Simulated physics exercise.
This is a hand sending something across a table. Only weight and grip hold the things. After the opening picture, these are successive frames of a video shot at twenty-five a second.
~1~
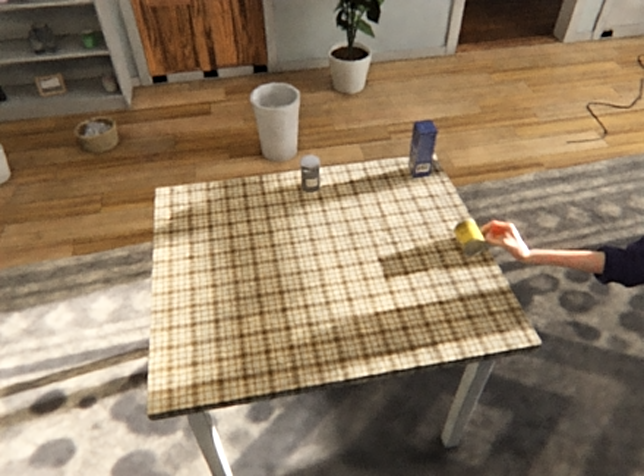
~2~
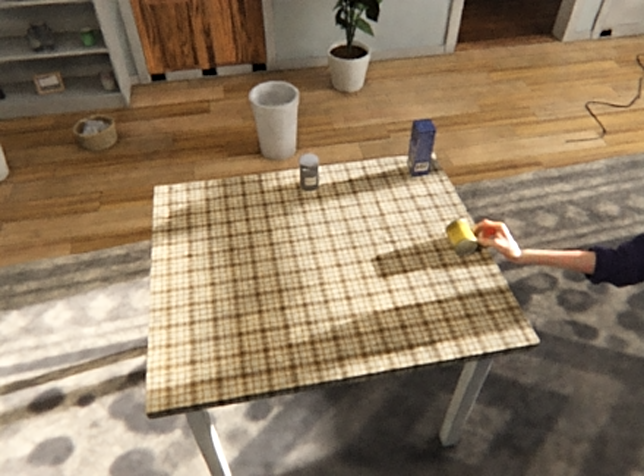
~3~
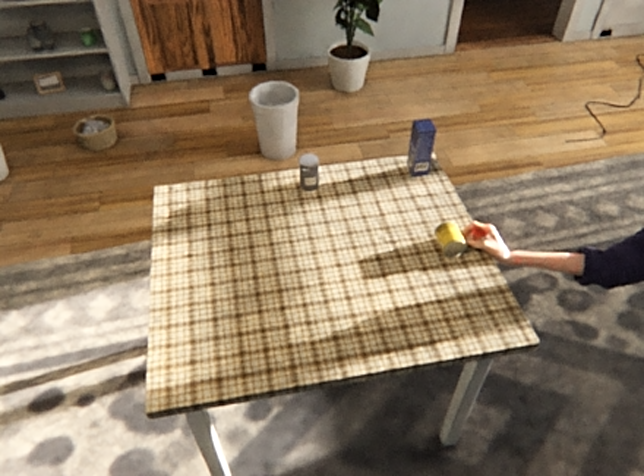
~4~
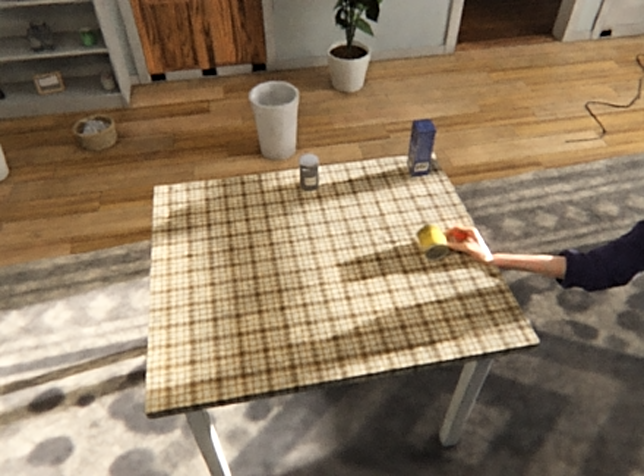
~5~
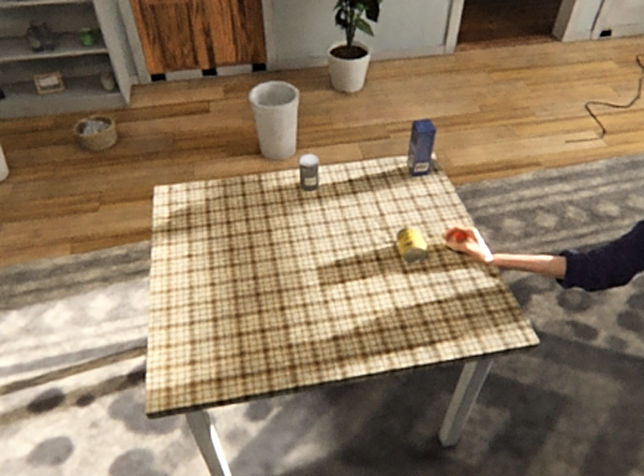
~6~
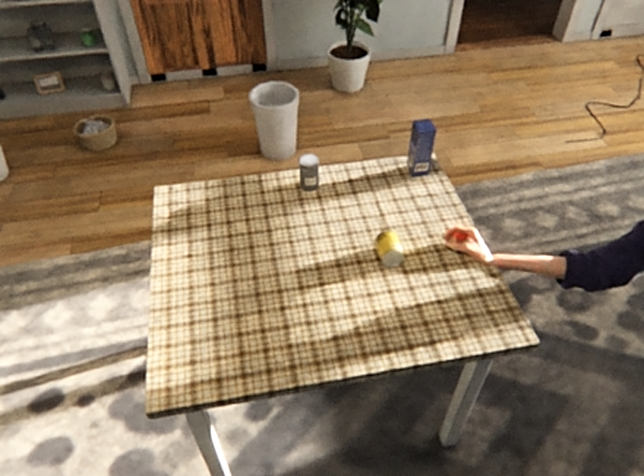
Yellow tin moving left across a checked tabletop, pushed by a hand from the right, then rolling on clear of the fingers.
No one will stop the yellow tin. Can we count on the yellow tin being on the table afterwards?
The yellow tin falls off the table.
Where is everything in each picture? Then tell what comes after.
The first picture shows under the hand; yellow tin (469, 238).
The second picture shows under the hand; yellow tin (461, 237).
The third picture shows under the hand; yellow tin (450, 239).
The fourth picture shows yellow tin (432, 242).
The fifth picture shows yellow tin (411, 245) displaced about its own width.
The sixth picture shows yellow tin (389, 248) displaced well along.
Then, 0.20 s past the last view, yellow tin displaced well along near (281, 264).
Then, 0.50 s past the last view, yellow tin now off the table.
Then, 0.90 s past the last view, things are still on the move.
Finally, off the table, yellow tin.
